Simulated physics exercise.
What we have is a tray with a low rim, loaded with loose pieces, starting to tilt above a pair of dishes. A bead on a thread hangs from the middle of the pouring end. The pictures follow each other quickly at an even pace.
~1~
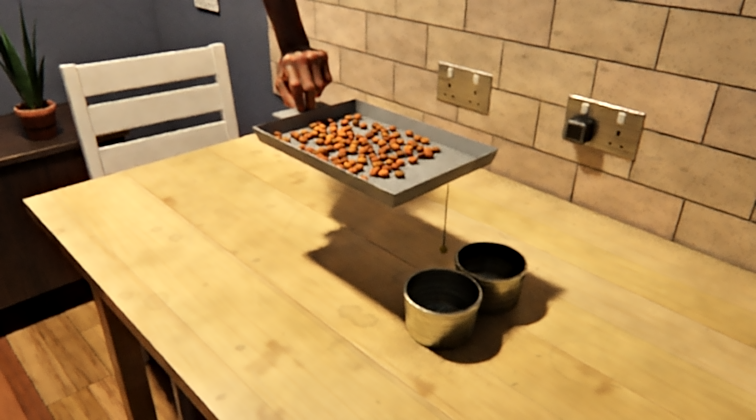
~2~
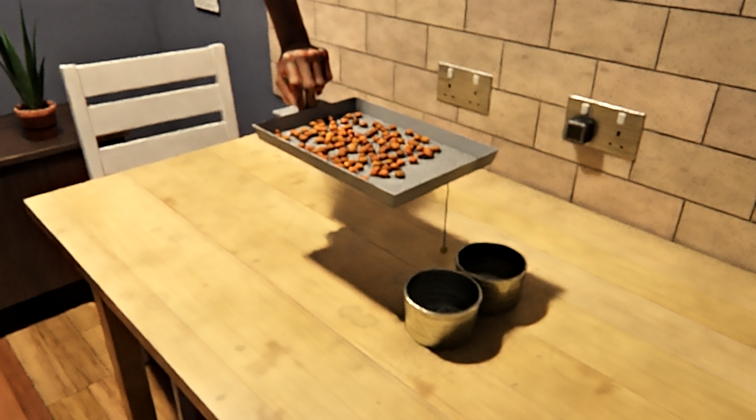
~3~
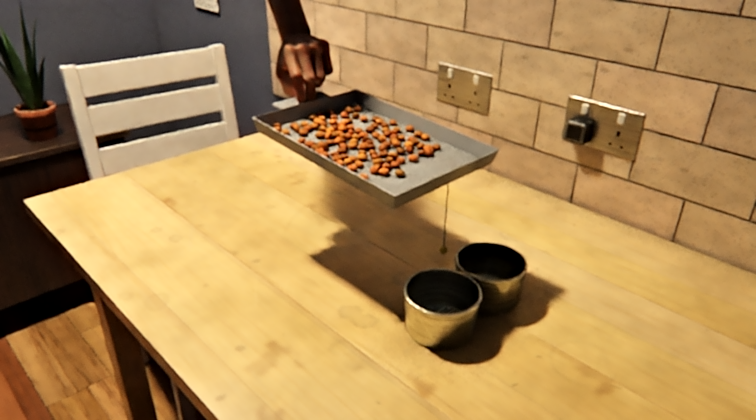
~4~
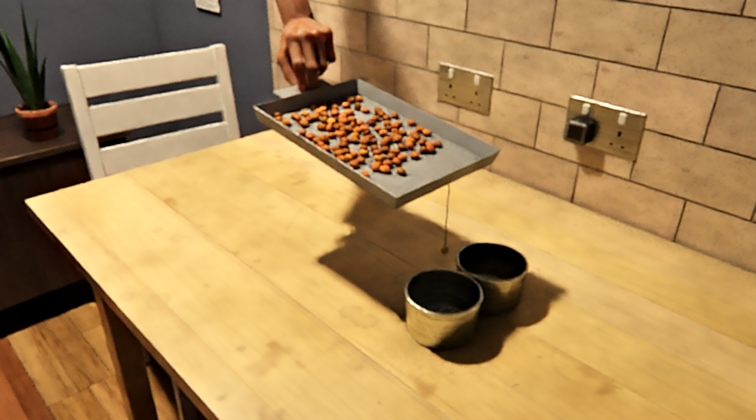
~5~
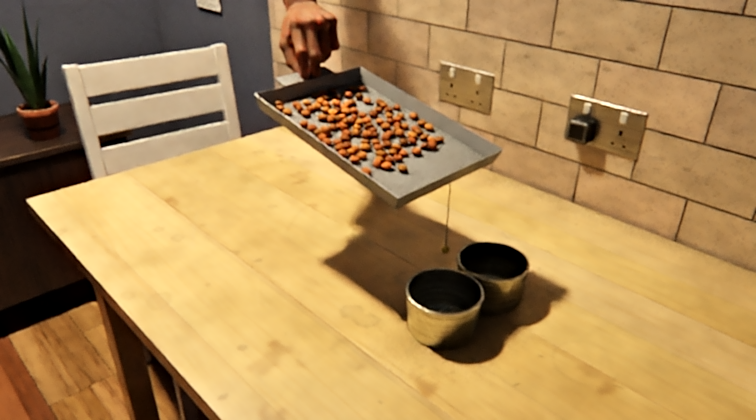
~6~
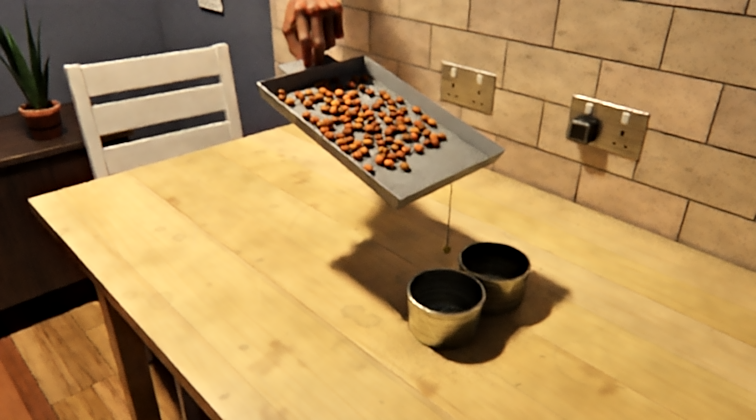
To begin with, a hand holds a grey, low-rimmed tray of small orange-brown pieces level above two round metal dishes on a wooden table, with a bead hanging on a thread from its near end. The hand then gradually raises the far end, tilting the tray towards the dishes while the pieces stay spread across it.
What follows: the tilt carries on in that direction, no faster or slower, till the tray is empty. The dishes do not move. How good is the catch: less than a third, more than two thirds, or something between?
In the dishes lies more than two thirds of it.
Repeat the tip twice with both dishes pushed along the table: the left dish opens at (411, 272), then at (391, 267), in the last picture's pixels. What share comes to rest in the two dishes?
First some 10, then 0 per cent.
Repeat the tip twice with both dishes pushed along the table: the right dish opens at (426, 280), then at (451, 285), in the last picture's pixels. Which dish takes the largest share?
One: The right one. Two: Right.
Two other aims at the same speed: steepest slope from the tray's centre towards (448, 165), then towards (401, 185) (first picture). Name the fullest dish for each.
In turn: The dish on the right; the left-hand dish.
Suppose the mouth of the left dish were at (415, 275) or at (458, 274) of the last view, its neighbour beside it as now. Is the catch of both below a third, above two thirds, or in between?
In turn: Below one third; one to two thirds.
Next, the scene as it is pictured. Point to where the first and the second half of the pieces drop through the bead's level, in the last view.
At about (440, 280), then at (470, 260).
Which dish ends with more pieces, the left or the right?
It is the left one.
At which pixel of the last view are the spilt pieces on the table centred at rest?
Roughly at (422, 384).
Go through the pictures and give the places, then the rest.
Corners of the pouring end (394, 191) and (493, 149), level; middle of the load (365, 145), bits of cat kibble; left dish (471, 323); right dish (518, 289); bead on its thread (443, 249), in the first picture.
Corners of the pouring end (394, 191) and (493, 149), level; middle of the load (366, 144), in the second picture.
Corners of the pouring end (395, 192) and (493, 149), tipped barely, level across its low end; middle of the load (366, 140), in the third picture.
Corners of the pouring end (396, 193) and (495, 149), tipped a little, level across its low end; middle of the load (367, 134), in the fourth picture.
Corners of the pouring end (398, 194) and (497, 149), tipped a little, level across its low end; middle of the load (369, 127), in the fifth picture.
Corners of the pouring end (400, 195) and (500, 149), tipped clearly, level across its low end; middle of the load (372, 120); left dish (474, 323); right dish (521, 290), in the sixth picture.
Just after the last frame, tray tipped steeply; almost all on the tray; about a tenth in the air.
A moment on, tray tipped right over; roughly half on the tray; roughly a quarter in the left dish; about a tenth in the right dish; about a tenth outside both; about a tenth in the air.
Further on, tray tipped past a quarter turn; roughly two thirds in the left dish; roughly a quarter in the right dish; about a tenth outside both.
When it is over, tray tipped past a quarter turn; roughly two thirds in the left dish; roughly a quarter in the right dish; about a tenth outside both.
